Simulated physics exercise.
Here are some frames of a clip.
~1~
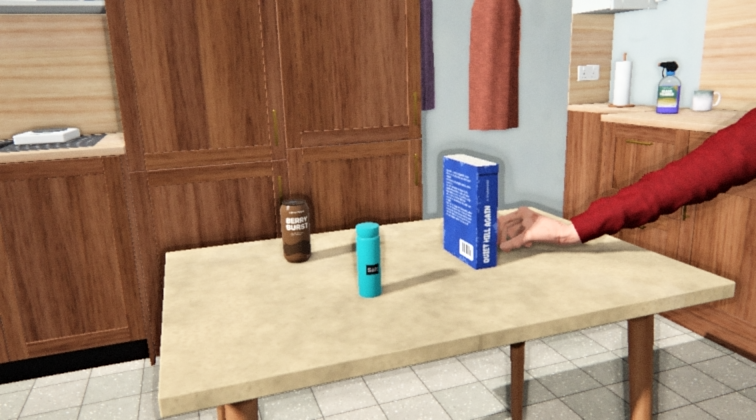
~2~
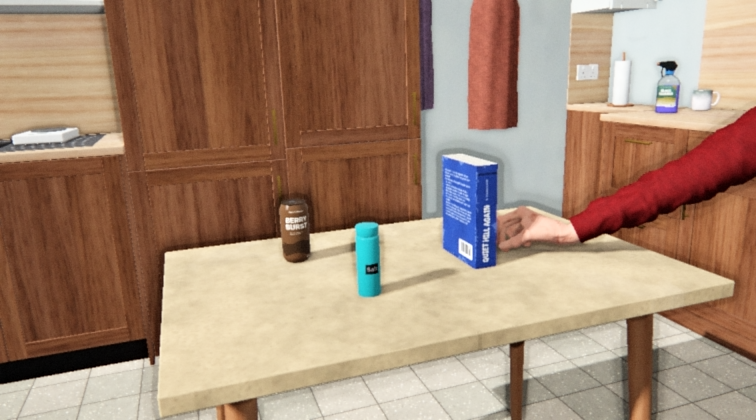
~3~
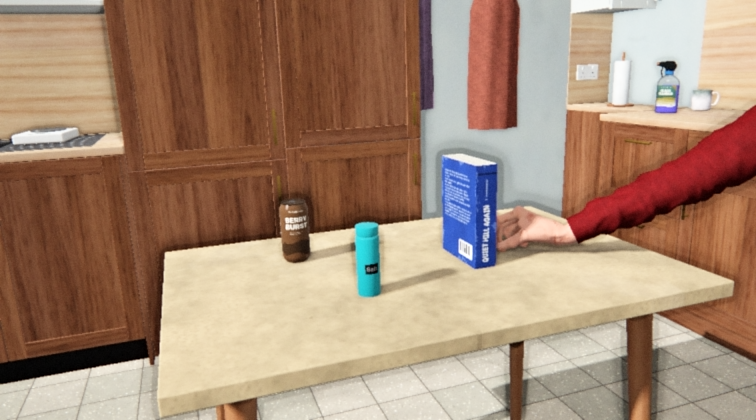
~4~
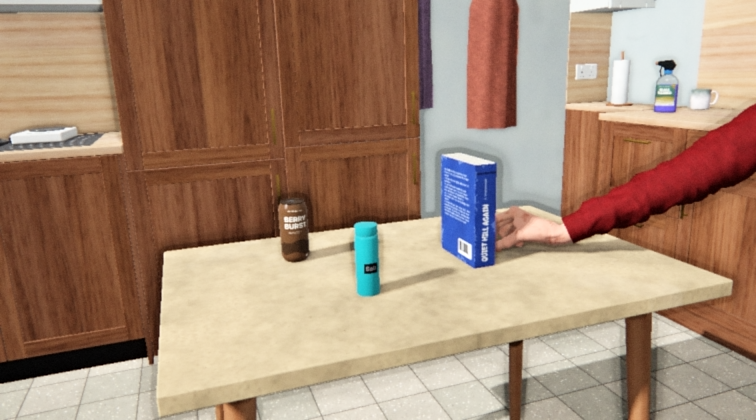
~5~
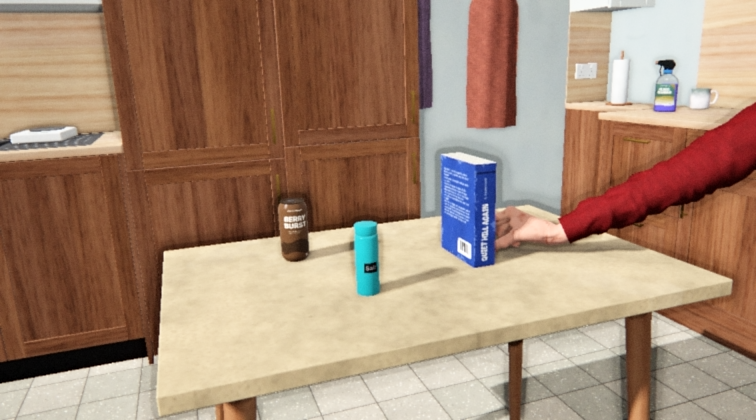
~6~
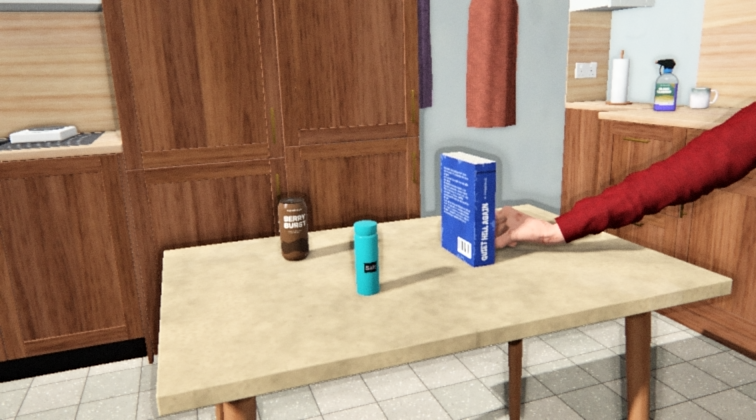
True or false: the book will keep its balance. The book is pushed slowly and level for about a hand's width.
True.
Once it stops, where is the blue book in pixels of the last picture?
Close to (413, 214) in the last picture.
Then, 0.40 s on from there, blue book shifted a little near (458, 208).
Then, 0.90 s on from there, blue book shifted a little near (441, 210).
Then, 1.30 s on from there, blue book shifted about its own width near (426, 212).
Then, 1.90 s on from there, blue book shifted about its own width near (414, 214).
In the end, moved from the start, blue book. At the end, from the last picture's camera, blue book near (414, 214).
